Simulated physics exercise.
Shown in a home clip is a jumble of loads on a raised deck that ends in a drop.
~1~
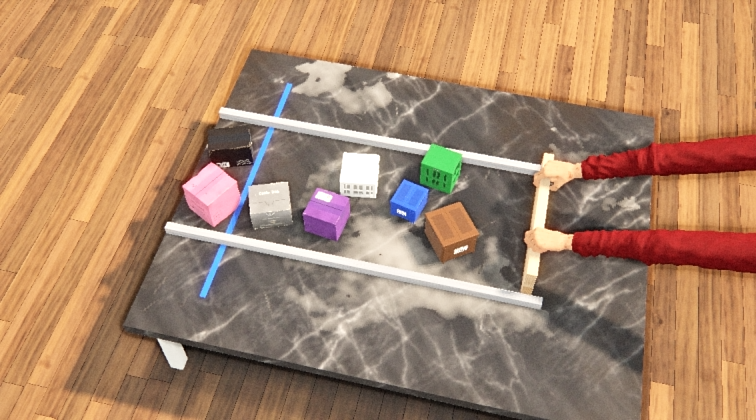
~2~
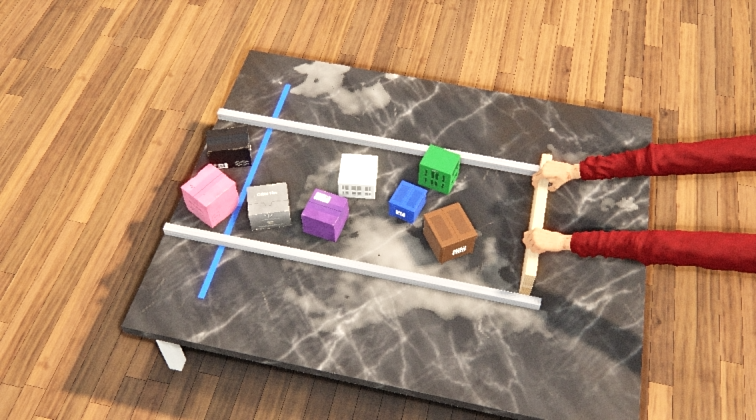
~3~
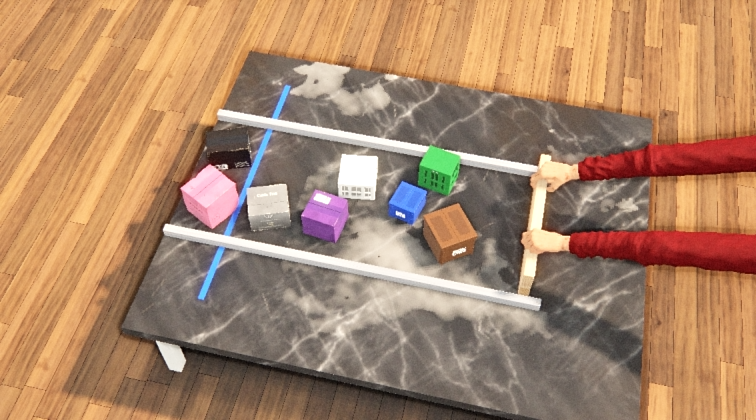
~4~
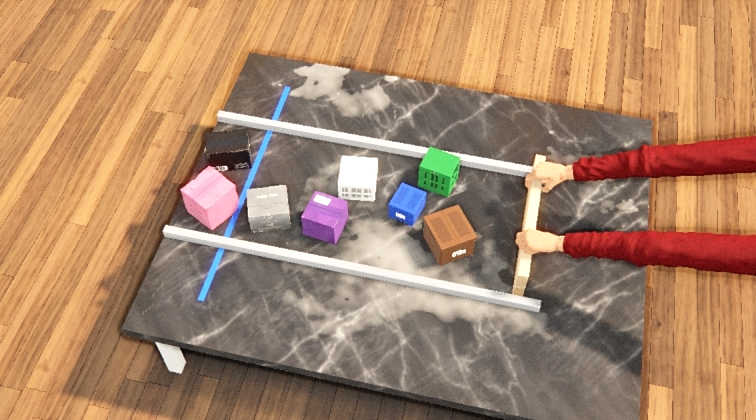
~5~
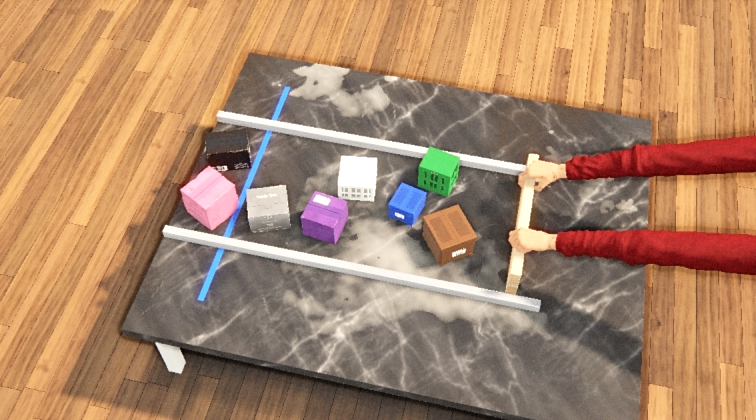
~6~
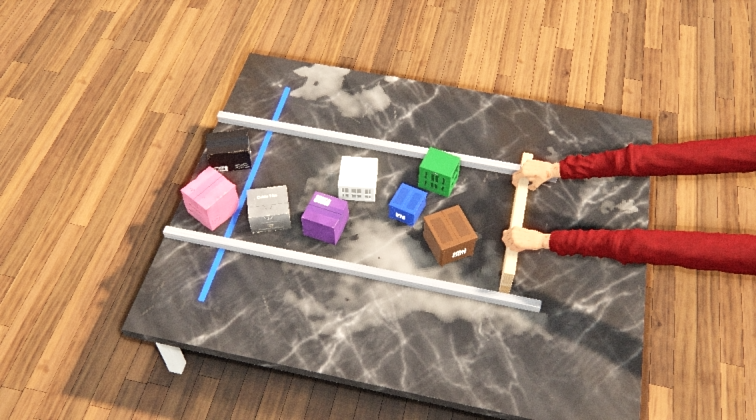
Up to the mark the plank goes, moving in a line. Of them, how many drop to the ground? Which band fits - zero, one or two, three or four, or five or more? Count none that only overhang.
The band that fits is three or four.
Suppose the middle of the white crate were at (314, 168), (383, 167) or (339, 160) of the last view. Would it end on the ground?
In that order, it stays put; stays put; stays put.
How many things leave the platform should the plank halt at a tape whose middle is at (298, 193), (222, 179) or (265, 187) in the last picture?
1, 5, 3.
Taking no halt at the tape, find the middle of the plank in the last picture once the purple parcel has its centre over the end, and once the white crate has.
Points: About (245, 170) and about (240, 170).
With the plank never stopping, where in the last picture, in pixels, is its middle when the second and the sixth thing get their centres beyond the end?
About (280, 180), then about (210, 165).
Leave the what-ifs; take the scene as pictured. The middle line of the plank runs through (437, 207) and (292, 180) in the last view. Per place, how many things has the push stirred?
The first number is 3, the next one 8.
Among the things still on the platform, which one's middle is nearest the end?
The purple parcel ends up foremost.
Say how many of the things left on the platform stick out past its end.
That adds up to 2.
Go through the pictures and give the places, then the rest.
The first frame shows black box (231, 147); pink box (213, 195); grey box (271, 206); plank (537, 223); tape (250, 180).
The second frame shows pink box (211, 196); white crate (358, 176).
The third frame shows grey box (269, 208); blue tote (408, 203).
The fourth frame shows black box (229, 151); green crate (439, 172).
The fifth frame shows pink box (211, 199); plank (522, 223).
The sixth frame shows black box (229, 151); pink box (211, 199); grey box (269, 209); plank (516, 222); tape (249, 184).
Soon after, none off yet; black box at rest near (229, 151); pink box at rest near (211, 199); grey box at rest near (269, 209).
Then, none off yet; black box at rest near (229, 151); pink box at rest near (211, 199); grey box moved a little near (260, 206).
Further on, none off yet; black box moved a little near (219, 149); pink box tipped well over near (153, 197); grey box moved well along near (199, 191).
At rest, the number that fall off is three or four; fallen, grey box, pink box and black box.
